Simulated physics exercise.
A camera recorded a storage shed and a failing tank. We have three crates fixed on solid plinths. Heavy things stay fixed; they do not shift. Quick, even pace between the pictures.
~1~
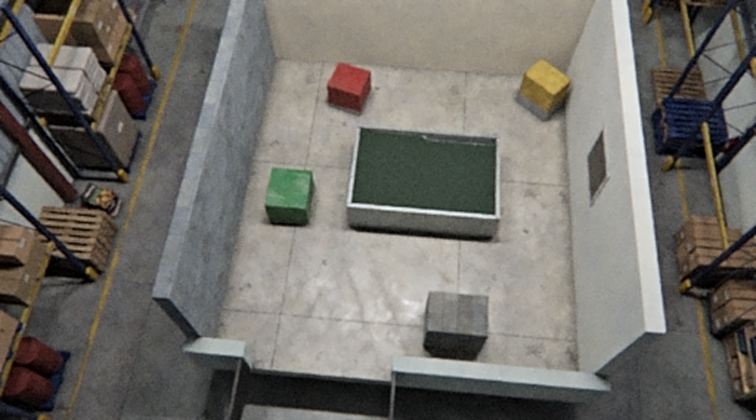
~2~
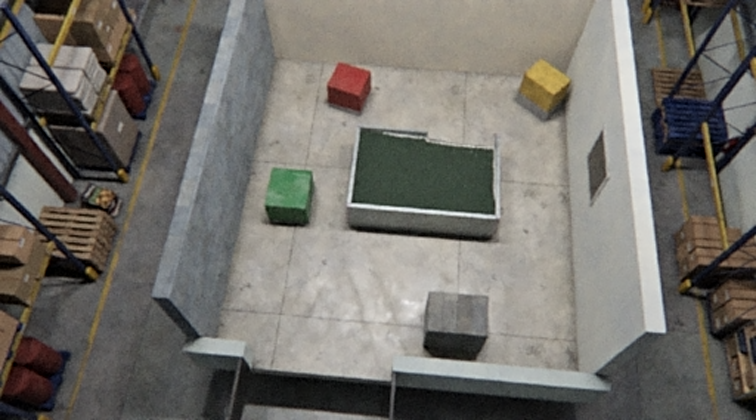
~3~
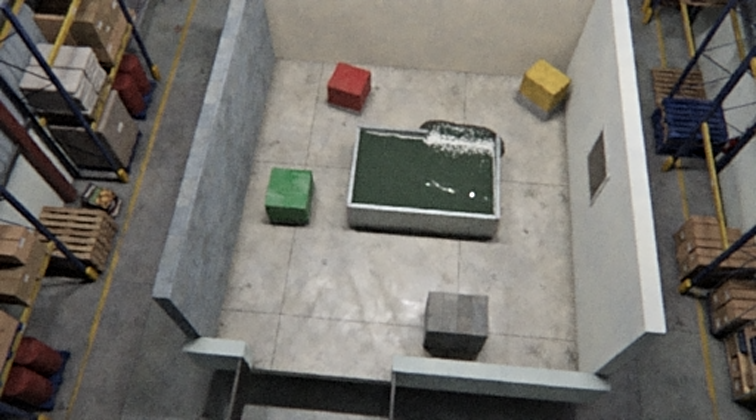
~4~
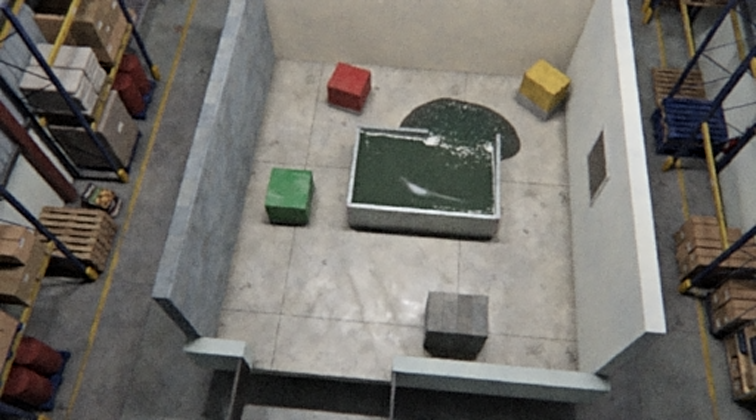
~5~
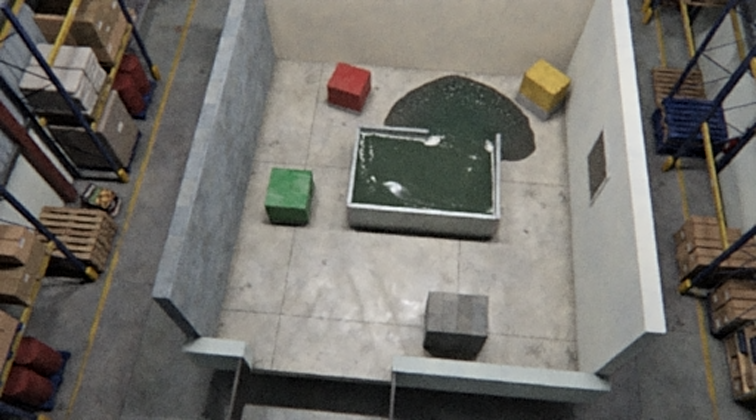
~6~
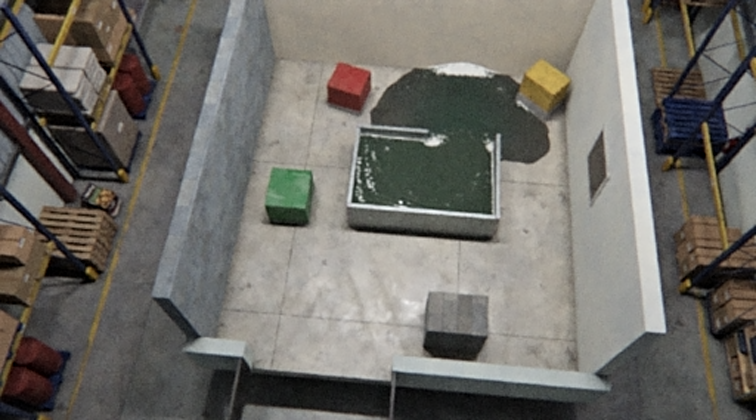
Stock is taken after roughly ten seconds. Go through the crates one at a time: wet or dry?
Result: The green crate will be left wet; the red crate will be left wet; the yellow crate will be left wet.
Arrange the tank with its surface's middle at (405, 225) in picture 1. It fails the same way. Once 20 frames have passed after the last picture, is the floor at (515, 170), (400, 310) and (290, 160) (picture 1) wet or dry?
The first spot is inundated, the second not reached, and the third not reached.
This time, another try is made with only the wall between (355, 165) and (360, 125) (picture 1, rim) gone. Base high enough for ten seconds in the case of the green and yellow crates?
Well, the green crate gets reached, and the yellow crate is never reached as well.
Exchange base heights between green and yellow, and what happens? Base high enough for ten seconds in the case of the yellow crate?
Note: Yellow crate is flooded.
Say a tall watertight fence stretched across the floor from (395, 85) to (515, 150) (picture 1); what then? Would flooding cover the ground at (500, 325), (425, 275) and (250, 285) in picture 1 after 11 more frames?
As listed: Clear, dry, dry.
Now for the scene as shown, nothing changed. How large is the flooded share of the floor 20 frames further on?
My estimate is close to 50 per cent.
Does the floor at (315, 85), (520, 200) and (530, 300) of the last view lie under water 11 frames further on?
Taking the three spots one by one, I'd call them drenched, clear and clear.
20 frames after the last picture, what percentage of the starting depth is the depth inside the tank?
Near 34 in a hundred.
A moment on, water covers 20 % of the floor; the green crate not reached, the red crate water round its plinth, the yellow crate water round its plinth.
Next, water covers 25 % of the floor; the green crate not reached, the red crate water round its plinth, the yellow crate water round its plinth.
Then, water covers 50 % of the floor; the green crate water round its plinth, the red crate water round its plinth, the yellow crate water round its plinth.
Later, water covers 80 % of the floor; the green crate water round its plinth, the red crate water round its plinth, the yellow crate water round its plinth.
In the end, water covers 100 % of the floor; the green crate was topped, the red crate was topped, the yellow crate was topped.
